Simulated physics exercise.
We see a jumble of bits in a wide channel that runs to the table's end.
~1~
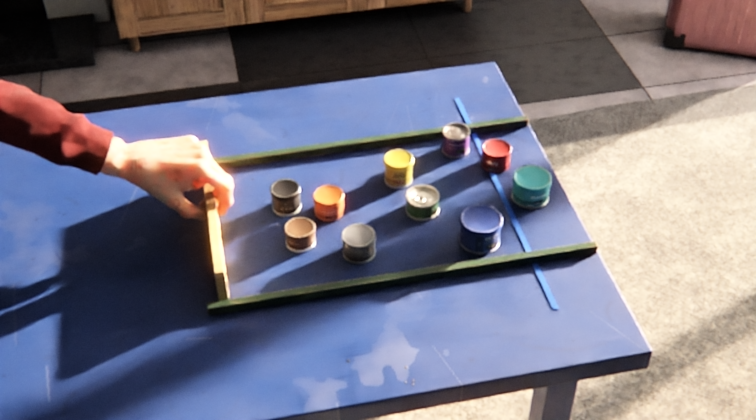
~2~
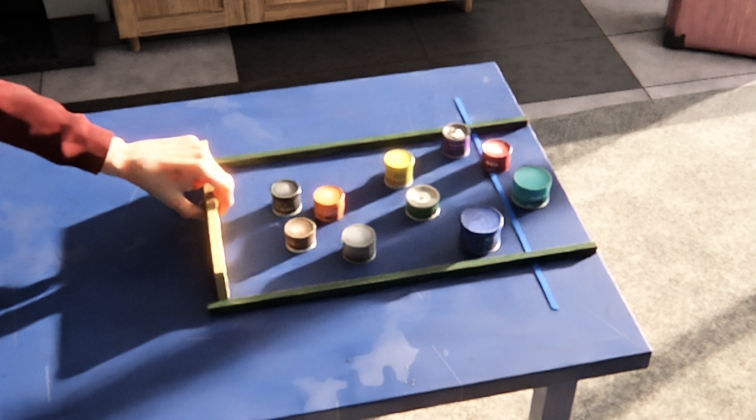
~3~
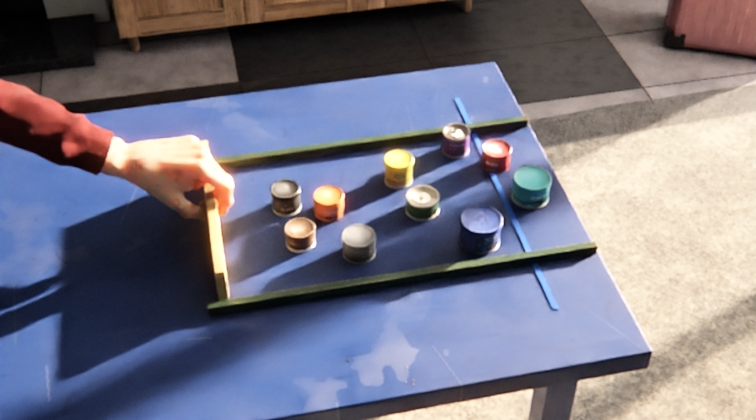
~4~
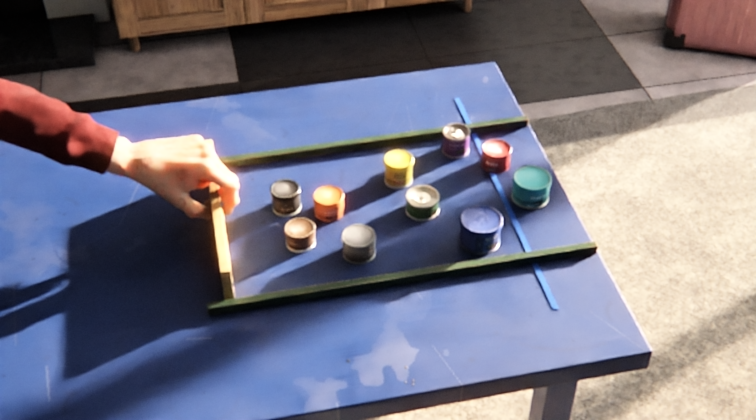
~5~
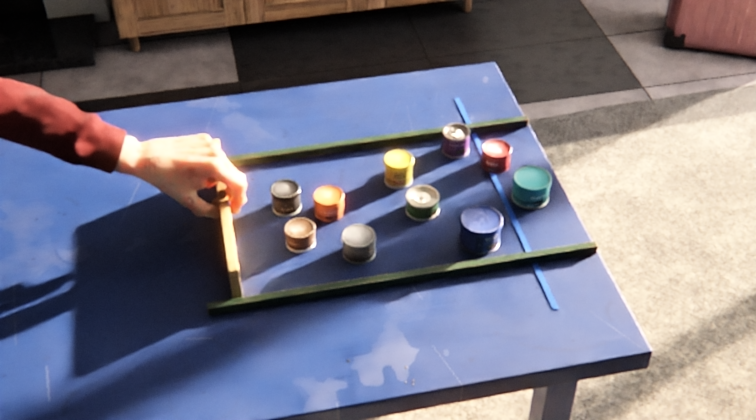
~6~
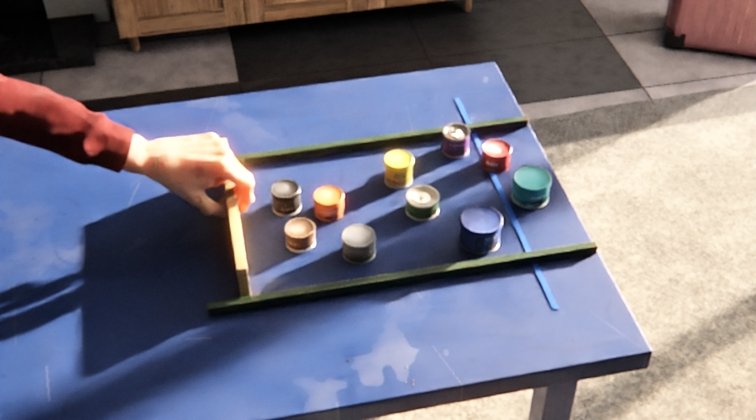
We see a hand holding a wooden board upright between two green strips on a blue table, with several small colourful pots to its right. The hand stays still at first, then slides the board slightly right; the pots remain motionless.
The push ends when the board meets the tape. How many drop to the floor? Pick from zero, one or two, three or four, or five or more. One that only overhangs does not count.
The number that fall off is one or two.
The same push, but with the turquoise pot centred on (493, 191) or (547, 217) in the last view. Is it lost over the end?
The turquoise pot tumbles off; goes over.
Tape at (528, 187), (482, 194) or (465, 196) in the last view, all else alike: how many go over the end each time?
Try by try, 4, 0 and 0.
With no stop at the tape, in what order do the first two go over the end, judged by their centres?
The order is the turquoise pot, then the blue tin.
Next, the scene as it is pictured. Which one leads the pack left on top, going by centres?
The blue tin.
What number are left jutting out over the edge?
1 of them.
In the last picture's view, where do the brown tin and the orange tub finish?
The brown tin stops around (525, 204); the orange tub around (516, 184).
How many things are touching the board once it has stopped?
The number is 6.
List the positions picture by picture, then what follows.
In the first picture, turquoise pot (531, 187); red tub (496, 156); purple pot (456, 141); board (213, 217); tape (500, 191).
In the second picture, red tub (496, 156); board (213, 217).
In the third picture, purple pot (456, 141); yellow pot (399, 169).
In the fourth picture, turquoise pot (531, 187); orange tub (329, 204).
In the fifth picture, red tub (496, 156); blue tin (480, 230).
In the sixth picture, turquoise pot (531, 187); red tub (496, 156); purple pot (456, 141); board (233, 214); tape (500, 191).
A little later, none off yet; turquoise pot at rest near (531, 187); red tub at rest near (496, 156); purple pot at rest near (456, 141).
When it is over, the number that fall off is one or two; down, turquoise pot.
